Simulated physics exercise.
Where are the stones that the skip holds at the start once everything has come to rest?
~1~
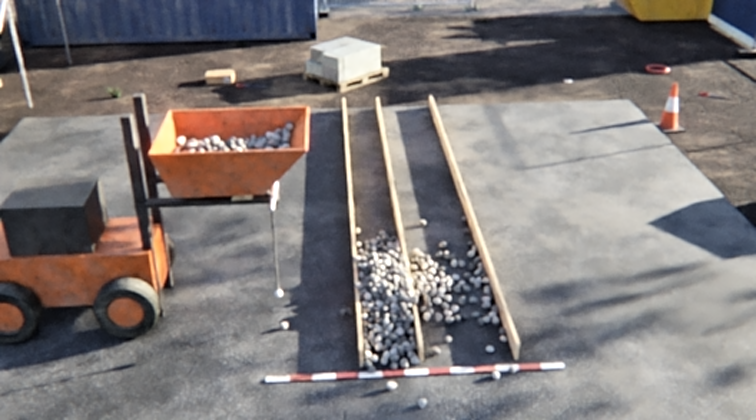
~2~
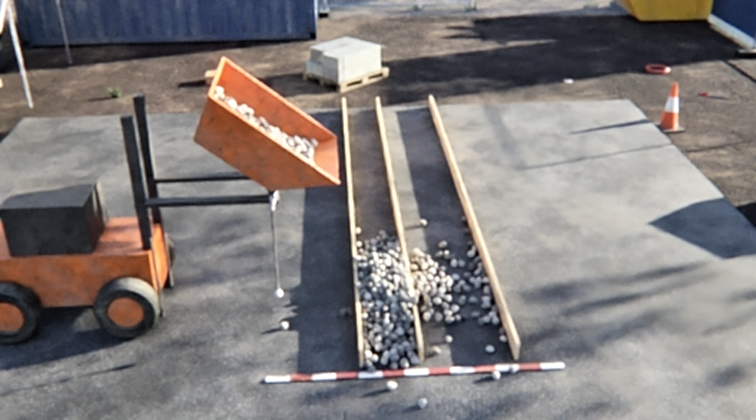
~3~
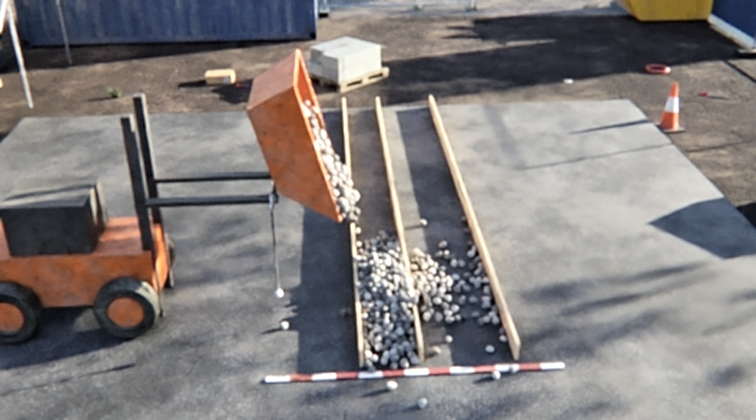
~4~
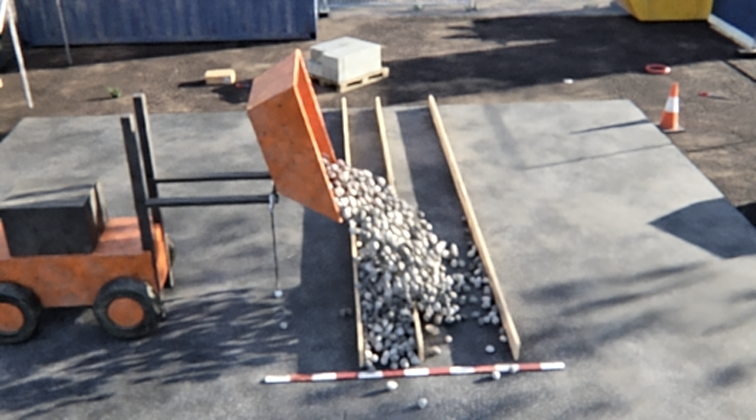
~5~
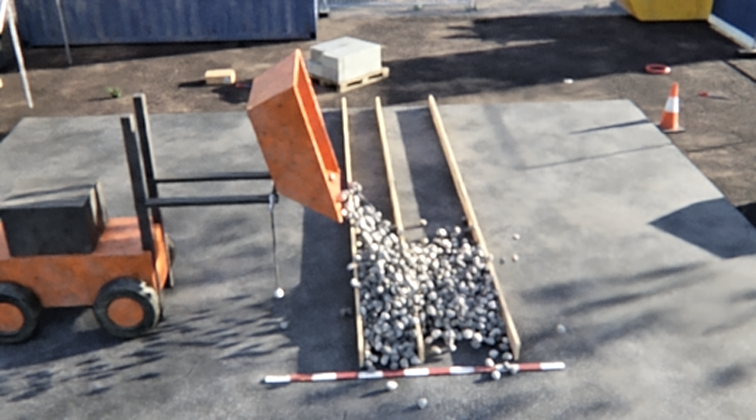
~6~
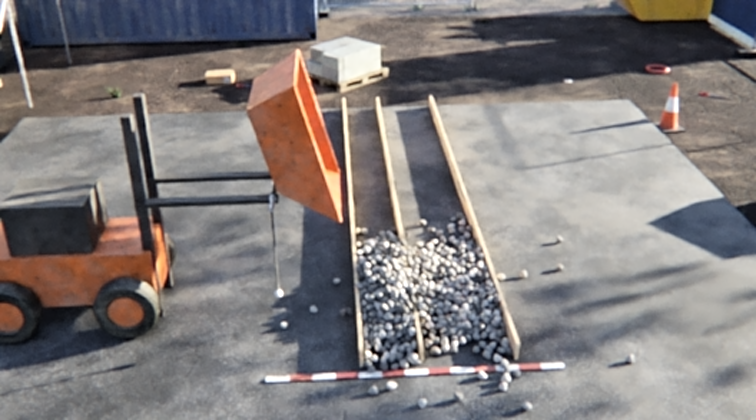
They have left the raised skip and lie lower and further right, mostly heaped with the earlier stones between the wooden boards, with a few scattered on the paving outside.
An orange forklift with a black block on top stands at the left of a grey paved yard, seen from above, holding an orange skip of pale stones. To its right, three wooden boards form two bays with stones already heaped at their near end, behind a red and white striped staff; an orange cone stands at the far right. The skip tips steeply to the right, and the stones slide to its lip. They pour over the first boards, spreading into the far bay. Finally the tilted skip hangs empty and still, both bays are heaped, and a few stones lie scattered outside.
